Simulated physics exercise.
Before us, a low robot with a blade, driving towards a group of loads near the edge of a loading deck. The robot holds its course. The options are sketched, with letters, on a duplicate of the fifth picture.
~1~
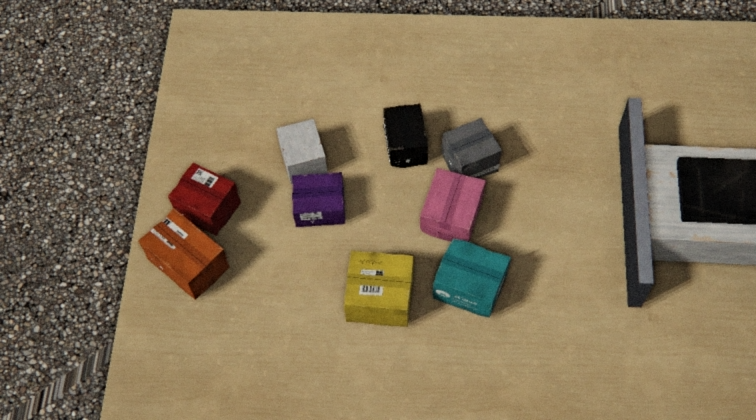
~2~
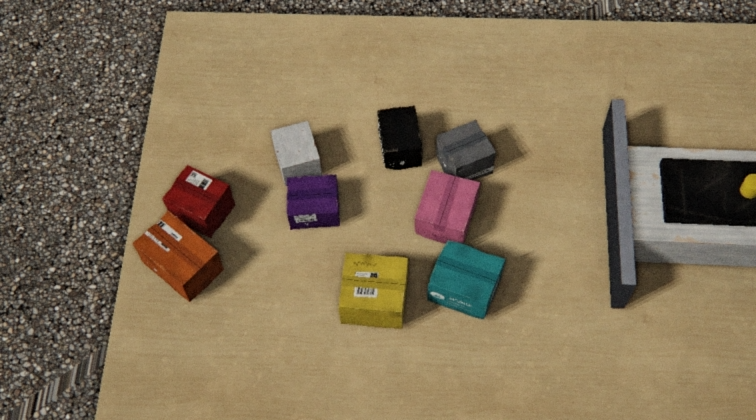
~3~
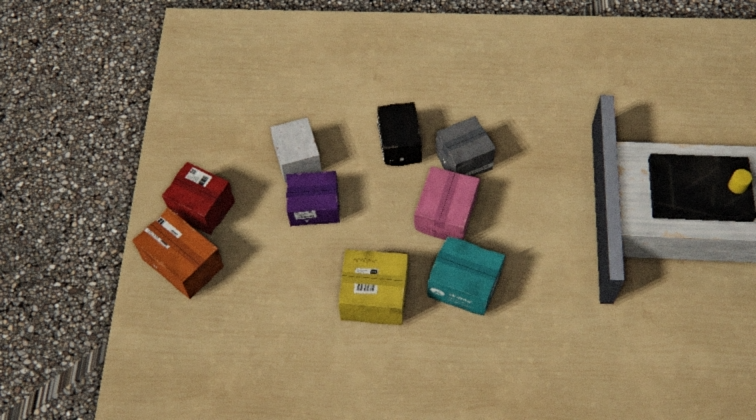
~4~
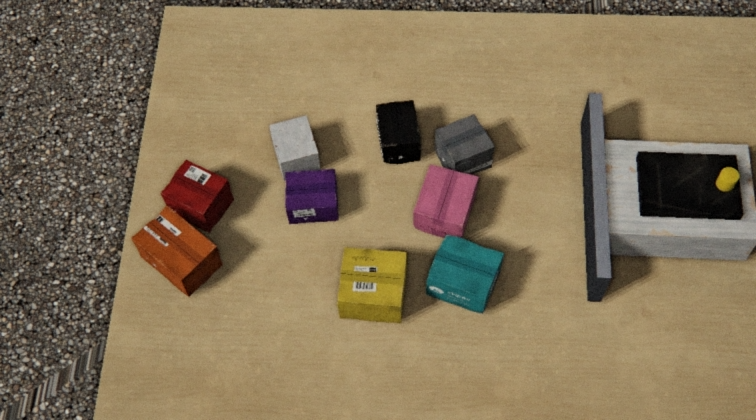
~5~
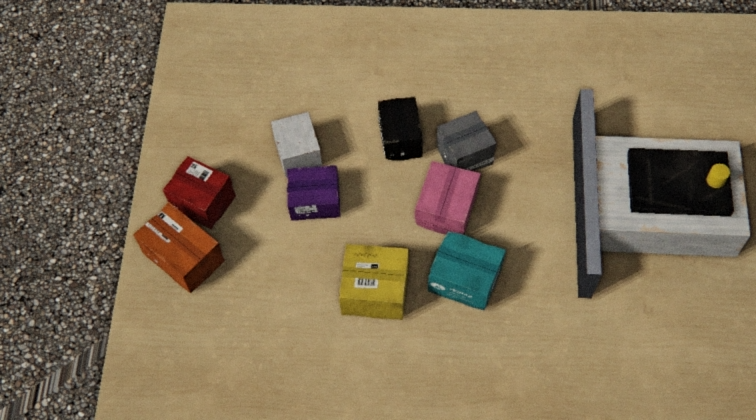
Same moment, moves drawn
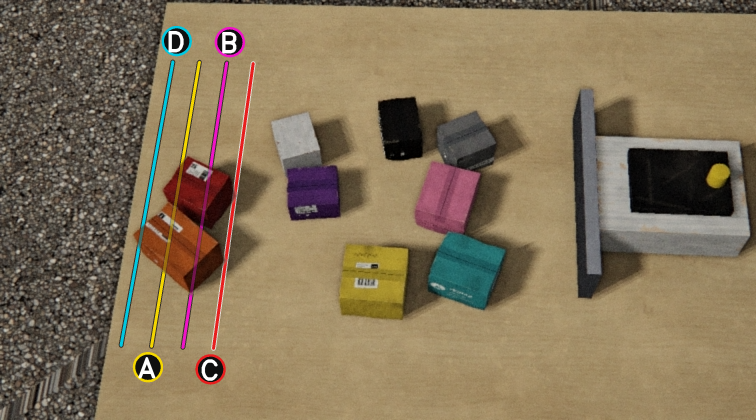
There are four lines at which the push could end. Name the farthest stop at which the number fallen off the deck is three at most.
No fourth one falls up to C.
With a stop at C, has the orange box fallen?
Yes.
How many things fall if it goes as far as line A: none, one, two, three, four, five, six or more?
Six or more.
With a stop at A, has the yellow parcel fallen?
By then, yes.
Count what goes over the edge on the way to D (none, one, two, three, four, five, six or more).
In all, six or more.
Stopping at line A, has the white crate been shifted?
Yes.
On the copy, A at (177, 194); B at (206, 195); C at (235, 196); D at (149, 194).
On C. First, robot (541, 177); yellow parcel (355, 282); turquoise parcel (418, 274).
Then, robot (413, 173); orange box (158, 246); red box (194, 194).
Finally, robot (312, 171); orange box over the edge; red box over the edge; three fallen.
By contrast, A drops six; B drops five; D drops nine.
